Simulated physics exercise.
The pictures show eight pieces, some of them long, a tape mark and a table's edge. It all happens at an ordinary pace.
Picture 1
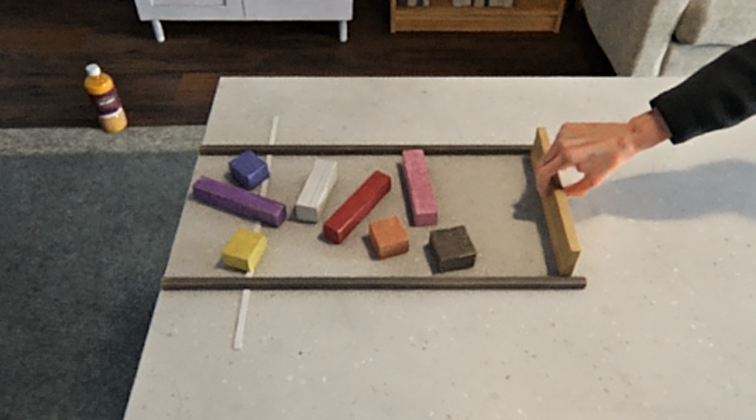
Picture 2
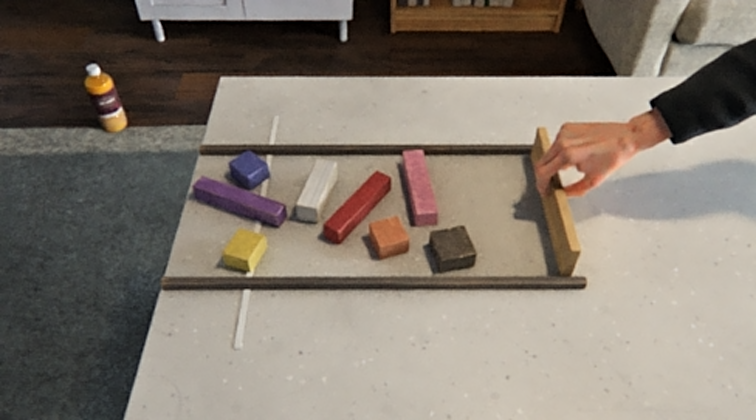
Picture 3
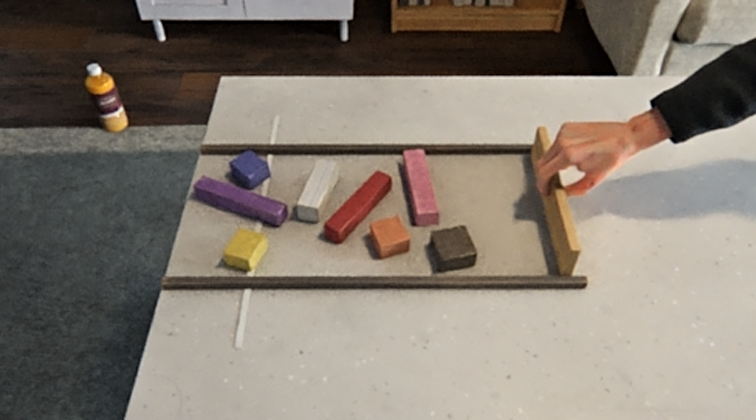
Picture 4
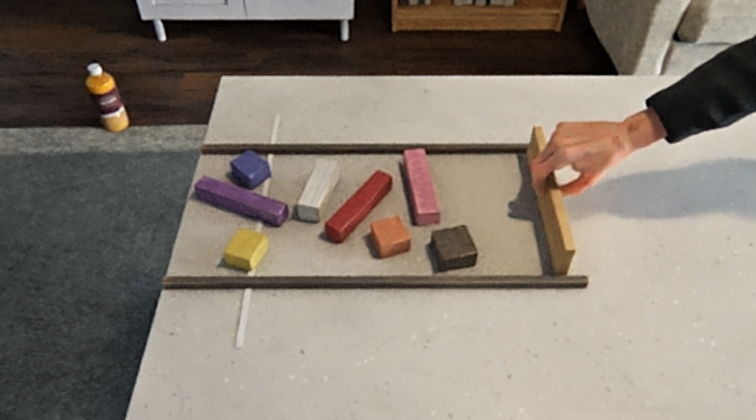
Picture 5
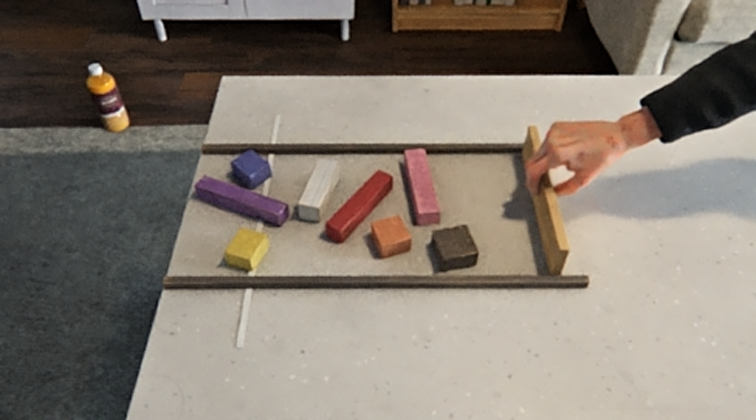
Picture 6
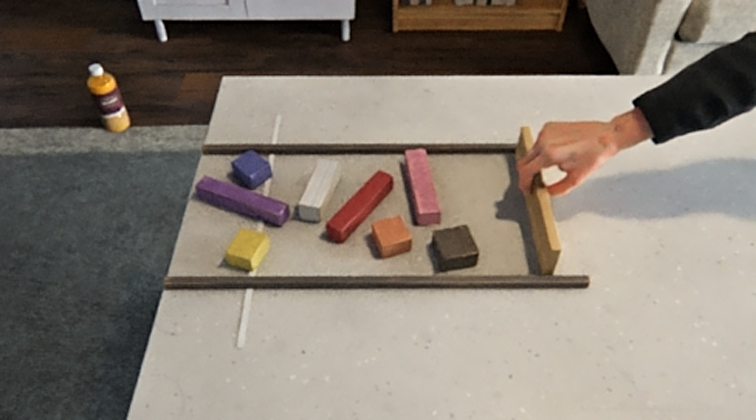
On a pale tabletop, a hand slides a wooden board slightly left between two rails, the eight coloured pieces lying still.
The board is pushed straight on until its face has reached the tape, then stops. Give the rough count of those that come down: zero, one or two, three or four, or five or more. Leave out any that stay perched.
In the end the number that fall off is one or two.
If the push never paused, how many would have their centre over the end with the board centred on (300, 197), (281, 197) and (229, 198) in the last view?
In that order 0, 1 and 6.
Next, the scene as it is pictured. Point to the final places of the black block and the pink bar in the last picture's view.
The black block at (237, 247), the pink bar at (255, 186).
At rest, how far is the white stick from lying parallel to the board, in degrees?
Some 35 degrees.
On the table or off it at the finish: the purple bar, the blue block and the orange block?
The purple bar is lost, the blue block survives, the orange block survives.
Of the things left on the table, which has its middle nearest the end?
It is the yellow block.
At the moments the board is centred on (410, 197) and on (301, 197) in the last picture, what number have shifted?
By then 4, and 8.
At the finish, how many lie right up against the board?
That makes 2.
A little later, none off yet; purple bar at rest near (242, 201); blue block at rest near (252, 169); yellow block at rest near (248, 249).
Next, none off yet; purple bar shifted a little near (227, 197); blue block at rest near (252, 169); yellow block at rest near (248, 249).
When it is over, the number that fall off is one or two; down, purple bar.
